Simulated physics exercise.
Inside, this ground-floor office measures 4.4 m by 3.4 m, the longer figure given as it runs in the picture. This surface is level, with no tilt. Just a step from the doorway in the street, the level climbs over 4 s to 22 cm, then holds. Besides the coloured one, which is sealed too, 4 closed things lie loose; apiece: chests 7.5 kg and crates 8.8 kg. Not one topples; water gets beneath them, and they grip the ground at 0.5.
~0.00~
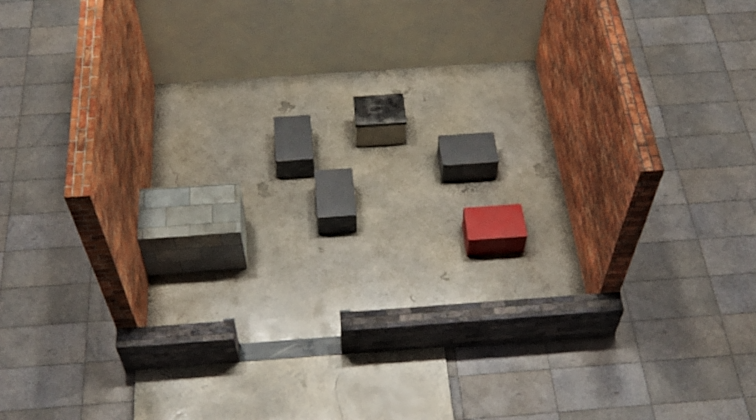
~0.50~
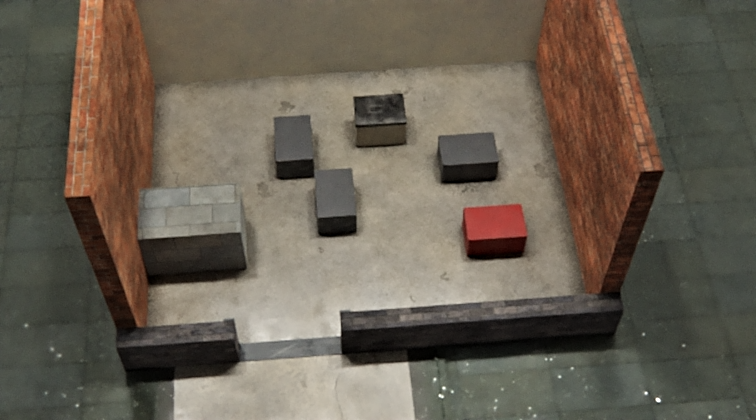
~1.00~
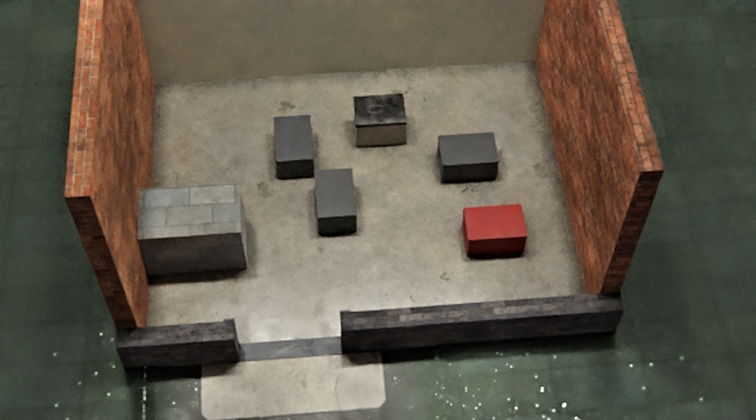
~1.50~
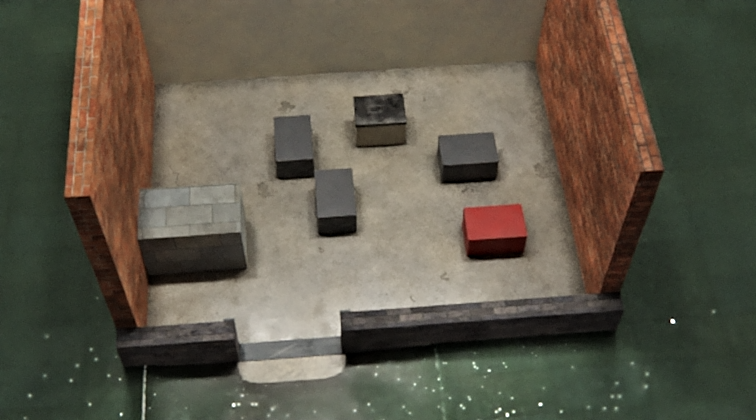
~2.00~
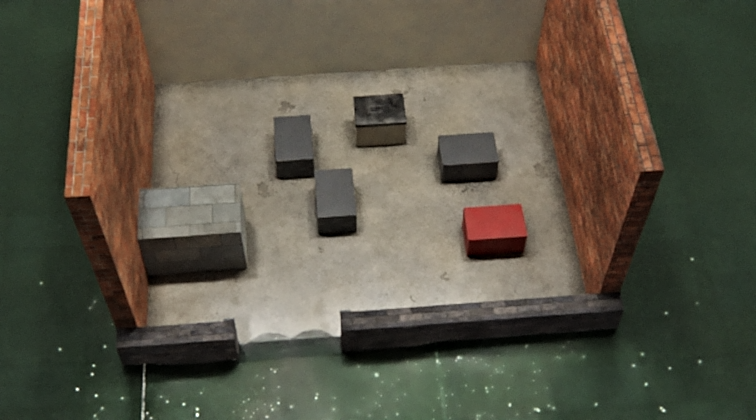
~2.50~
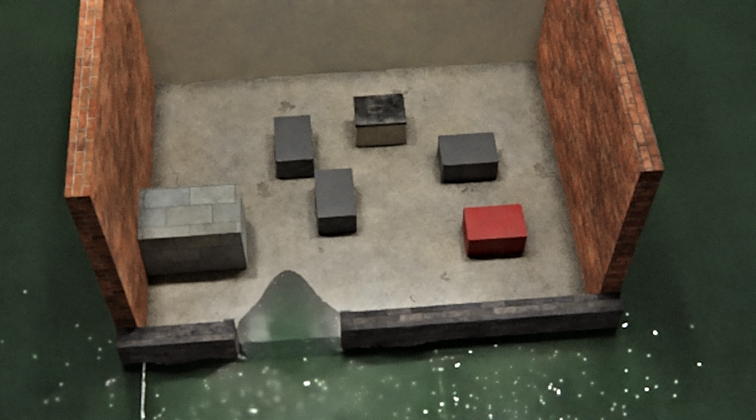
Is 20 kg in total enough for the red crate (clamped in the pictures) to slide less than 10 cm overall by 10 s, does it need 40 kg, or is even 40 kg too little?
20 kg is enough.
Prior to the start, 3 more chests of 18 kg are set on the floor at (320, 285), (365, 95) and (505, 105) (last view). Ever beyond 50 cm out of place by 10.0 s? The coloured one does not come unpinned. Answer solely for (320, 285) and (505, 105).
Beyond, below.
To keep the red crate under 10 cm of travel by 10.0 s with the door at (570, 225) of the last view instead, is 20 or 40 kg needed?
With that change, the big one is needed.
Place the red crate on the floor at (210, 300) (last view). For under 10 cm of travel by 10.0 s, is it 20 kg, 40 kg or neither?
Short answer: Heavier load only.
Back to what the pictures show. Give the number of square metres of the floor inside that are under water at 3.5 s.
I'd put it close to 2.5 m2.
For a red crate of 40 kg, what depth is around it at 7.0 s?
Depth: Approx. 1 cm.
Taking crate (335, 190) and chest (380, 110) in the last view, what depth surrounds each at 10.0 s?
Some 8 cm at the first, some 10 cm at the second.
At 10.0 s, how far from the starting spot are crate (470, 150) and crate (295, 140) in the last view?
40 cm and 100 cm respectively.
After 3.5 s the red crate would be 0 cm from its start with 20 kg and 0 cm from its start with 40 kg; 0 cm of water round it then.
After 4.5 s the red crate would be 0 cm from its start with 20 kg and 0 cm from its start with 40 kg; 0 cm of water round it then.
After 7.0 s the red crate would be 0 cm from its start with 20 kg and 0 cm from its start with 40 kg; 1 cm of water round it then.
After 10.0 s the red crate would be 0 cm from its start with 20 kg and 0 cm from its start with 40 kg; 5 cm of water round it then.
